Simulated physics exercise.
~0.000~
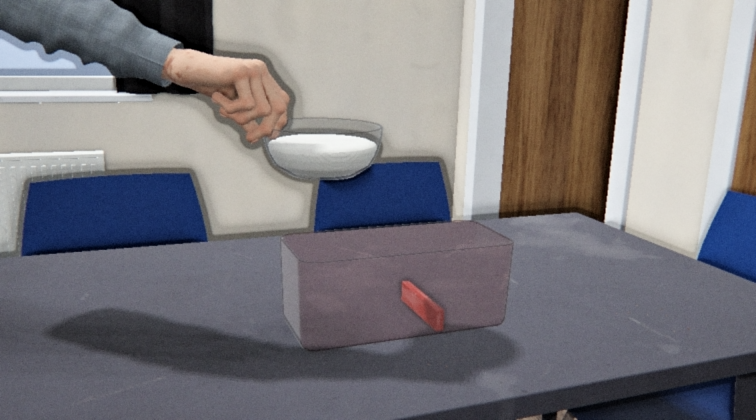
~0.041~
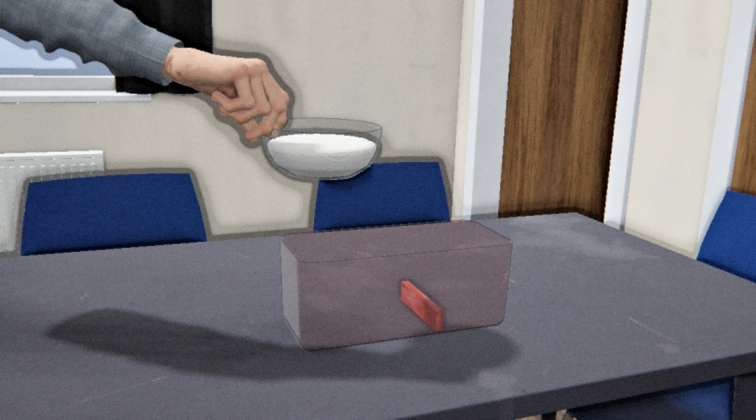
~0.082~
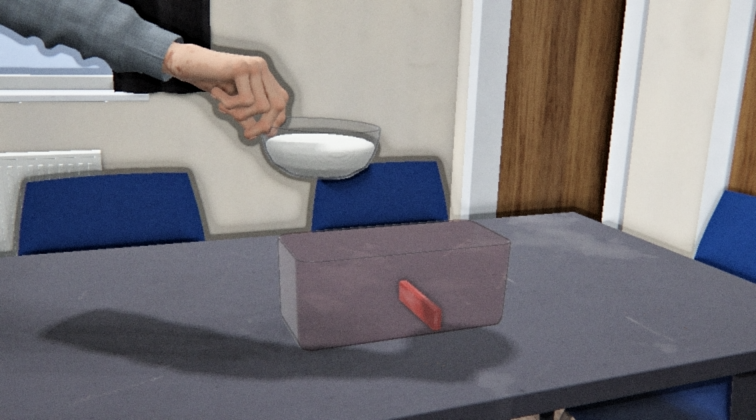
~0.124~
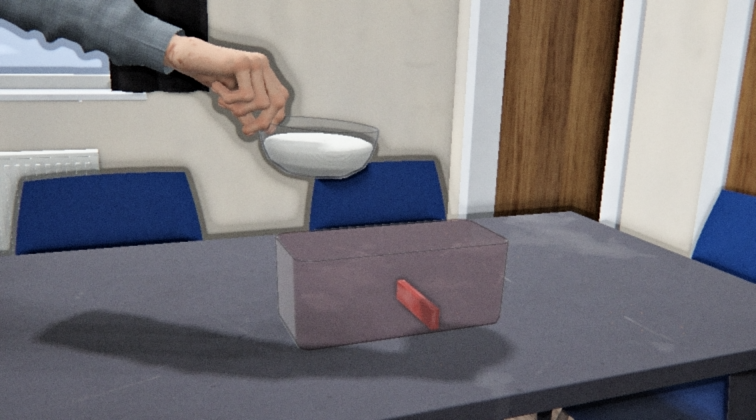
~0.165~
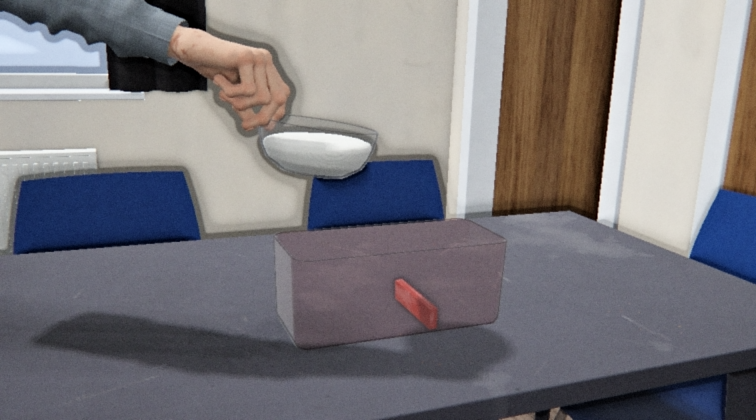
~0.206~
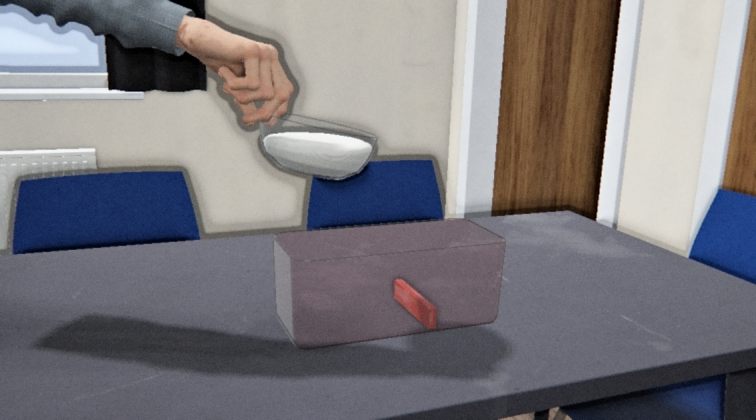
A hand holds a bowl of milk above a long basin and slowly leans it slightly right.
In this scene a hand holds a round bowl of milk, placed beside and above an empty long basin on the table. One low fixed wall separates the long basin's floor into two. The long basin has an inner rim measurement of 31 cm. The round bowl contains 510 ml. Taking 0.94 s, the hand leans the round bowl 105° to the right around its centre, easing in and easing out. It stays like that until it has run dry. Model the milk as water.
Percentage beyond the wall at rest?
15 per cent.
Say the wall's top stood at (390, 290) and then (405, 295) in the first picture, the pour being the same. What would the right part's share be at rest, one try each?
It comes to 70 per cent, and then 45 per cent.
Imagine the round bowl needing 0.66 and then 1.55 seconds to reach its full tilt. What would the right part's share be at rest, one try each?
Respectively about 20 and 25 percent.
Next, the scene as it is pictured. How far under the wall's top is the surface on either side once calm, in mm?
Left side: Around 14 mm. Right side: Around 26 mm.
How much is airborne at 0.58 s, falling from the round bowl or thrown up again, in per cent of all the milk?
Near 44 in a hundred.
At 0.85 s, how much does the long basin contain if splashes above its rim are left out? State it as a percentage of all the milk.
92 per cent, give or take a little.
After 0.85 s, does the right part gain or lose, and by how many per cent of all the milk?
It goes higher by about 2 %.
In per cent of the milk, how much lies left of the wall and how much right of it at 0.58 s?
16 left and 0 right, roughly.
After 0.58 s the tilt is 71° and 41 per cent is still to pour, 16 is left of the wall and 0 right of it.
After 0.85 s the tilt is 103° and 2 per cent is still to pour, 78 is left of the wall and 13 right of it.
After 1.13 s the tilt is 105° and 0 per cent is still to pour, 85 is left of the wall and 15 right of it.
After 1.44 s the tilt is 105° and 0 per cent is still to pour, 84 is left of the wall and 15 right of it.
In the end 84 per cent lies left of the wall, 15 right of it and 0 outside.
